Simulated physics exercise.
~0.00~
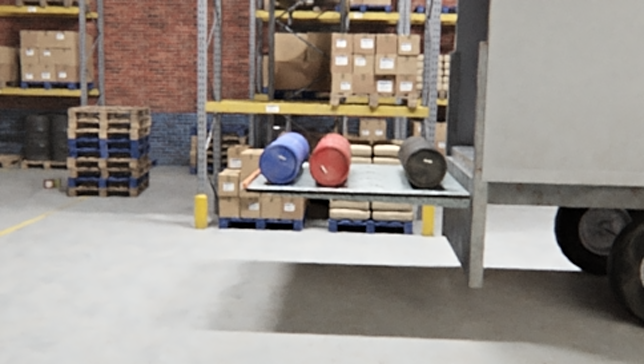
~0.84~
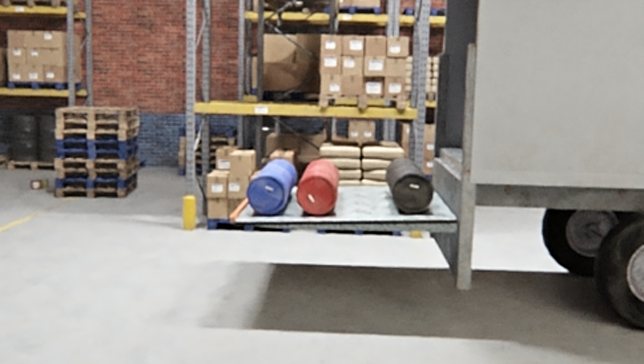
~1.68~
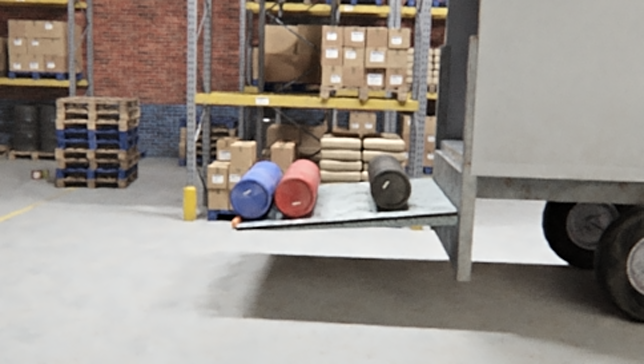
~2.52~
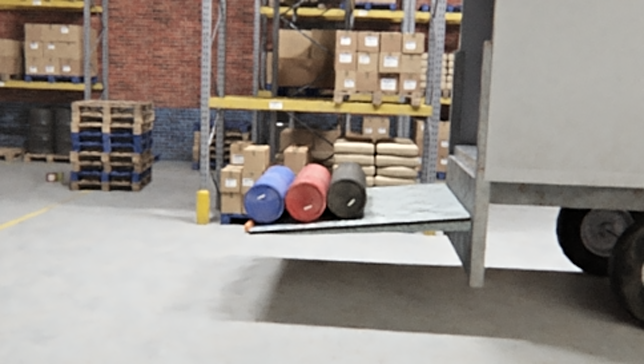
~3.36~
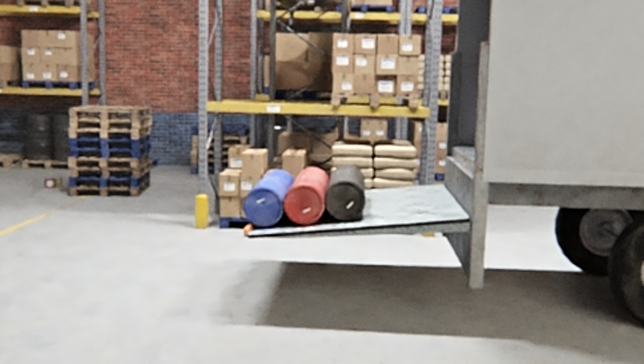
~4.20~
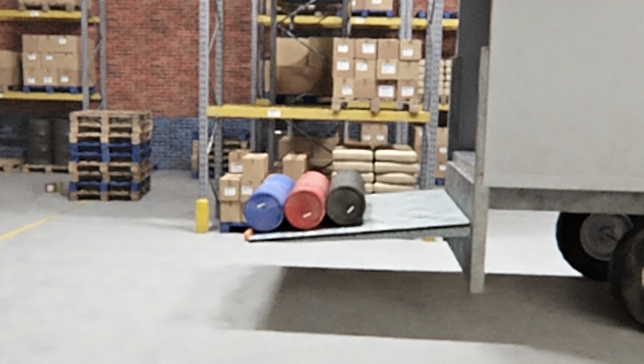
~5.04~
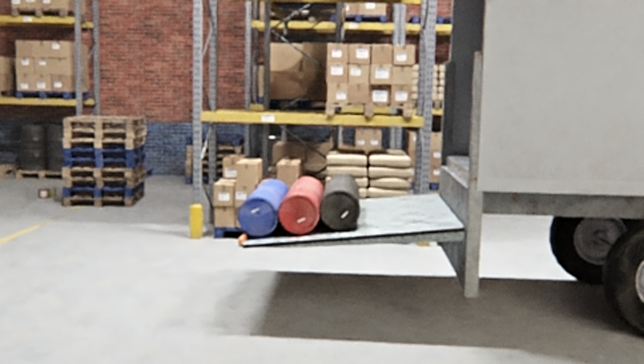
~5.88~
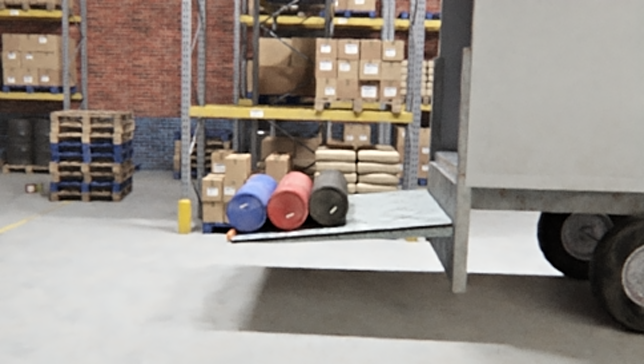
Three cylinders roll left down a tilting tail-lift and rest bunched together near its edge.
